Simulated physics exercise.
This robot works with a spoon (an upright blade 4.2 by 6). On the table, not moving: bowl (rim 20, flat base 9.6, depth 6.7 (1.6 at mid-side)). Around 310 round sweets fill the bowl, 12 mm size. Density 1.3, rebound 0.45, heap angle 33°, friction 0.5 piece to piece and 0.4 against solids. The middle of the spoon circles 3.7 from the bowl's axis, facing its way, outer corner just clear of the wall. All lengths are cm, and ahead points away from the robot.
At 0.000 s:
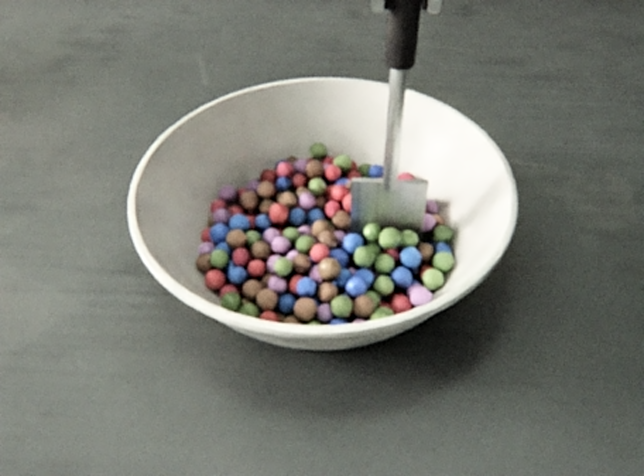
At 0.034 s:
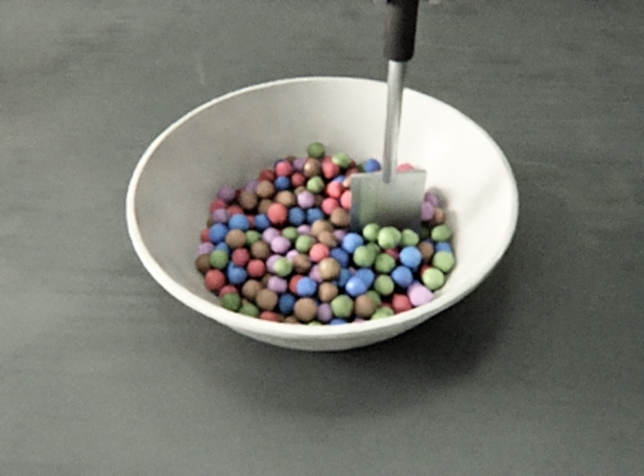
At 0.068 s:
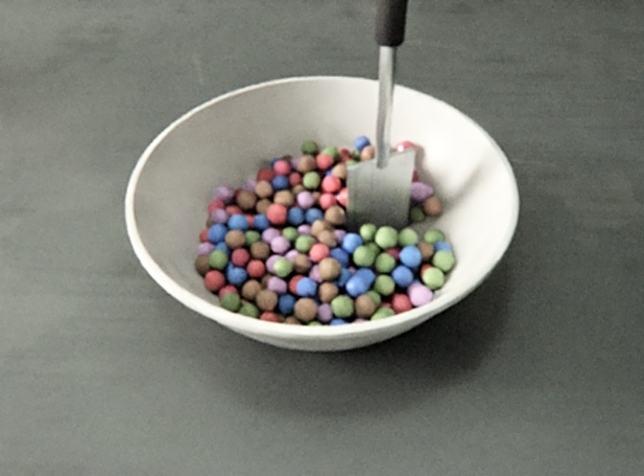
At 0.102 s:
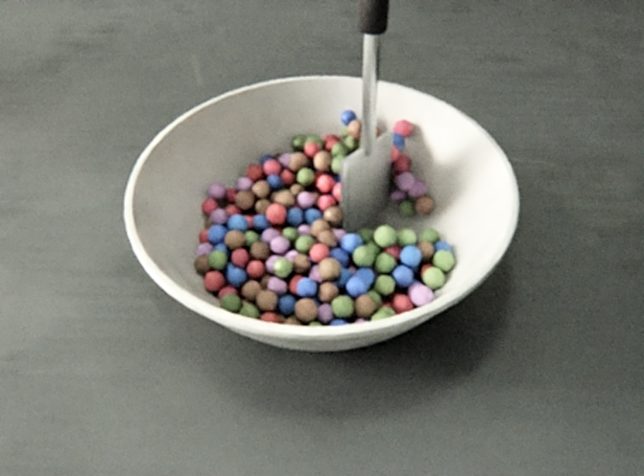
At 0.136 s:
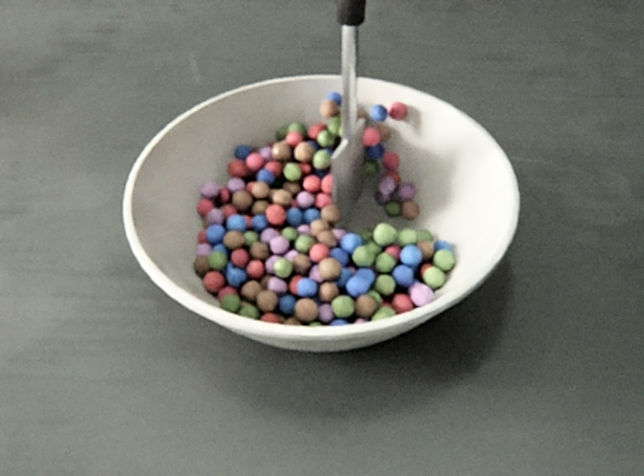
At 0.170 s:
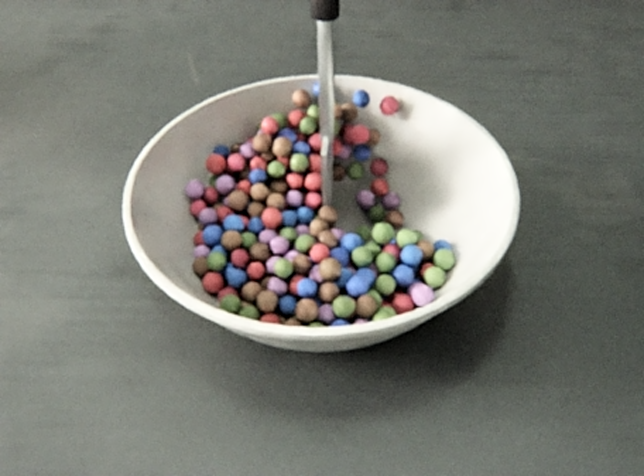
A wide white bowl sits on a dark grey table, seen from above at an angle by a still camera, partly filled with small round sweets in blue, green, red, brown and lilac. A flat metal blade on a dark-handled shaft stands in the right side of the heap. It sweeps leftward around the back, turning edge-on, pushing sweets up behind it and opening a gap at right.
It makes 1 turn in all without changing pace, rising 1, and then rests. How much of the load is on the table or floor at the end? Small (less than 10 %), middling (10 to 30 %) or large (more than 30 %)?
On the table or floor the share is small, less than 10 %.
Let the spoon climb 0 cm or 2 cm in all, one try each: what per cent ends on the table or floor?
Some 0 and 0 per cent.
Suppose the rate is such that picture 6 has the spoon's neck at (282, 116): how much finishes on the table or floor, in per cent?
Some 5 per cent.
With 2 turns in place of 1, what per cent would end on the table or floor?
In that case some 0 per cent.
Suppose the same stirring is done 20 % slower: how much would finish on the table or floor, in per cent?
Then about 0 per cent.
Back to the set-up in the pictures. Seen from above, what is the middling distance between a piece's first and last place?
Some 6 cm.
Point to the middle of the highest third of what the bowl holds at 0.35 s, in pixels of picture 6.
At about (216, 247).
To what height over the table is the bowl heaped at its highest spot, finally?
Some 5.5 cm.
After 0.35 s, 191° round, highest piece 7 above the table; 308 in the bowl.
After 0.53 s, 296° round, highest piece 7 above the table; 308 in the bowl.
After 0.82 s, 0° round, highest piece 6 above the table; 308 in the bowl.
After 1.52 s, 0° round, highest piece 5 above the table; 308 in the bowl.
At rest, 308 in the bowl. That is 0 % on the table or floor.
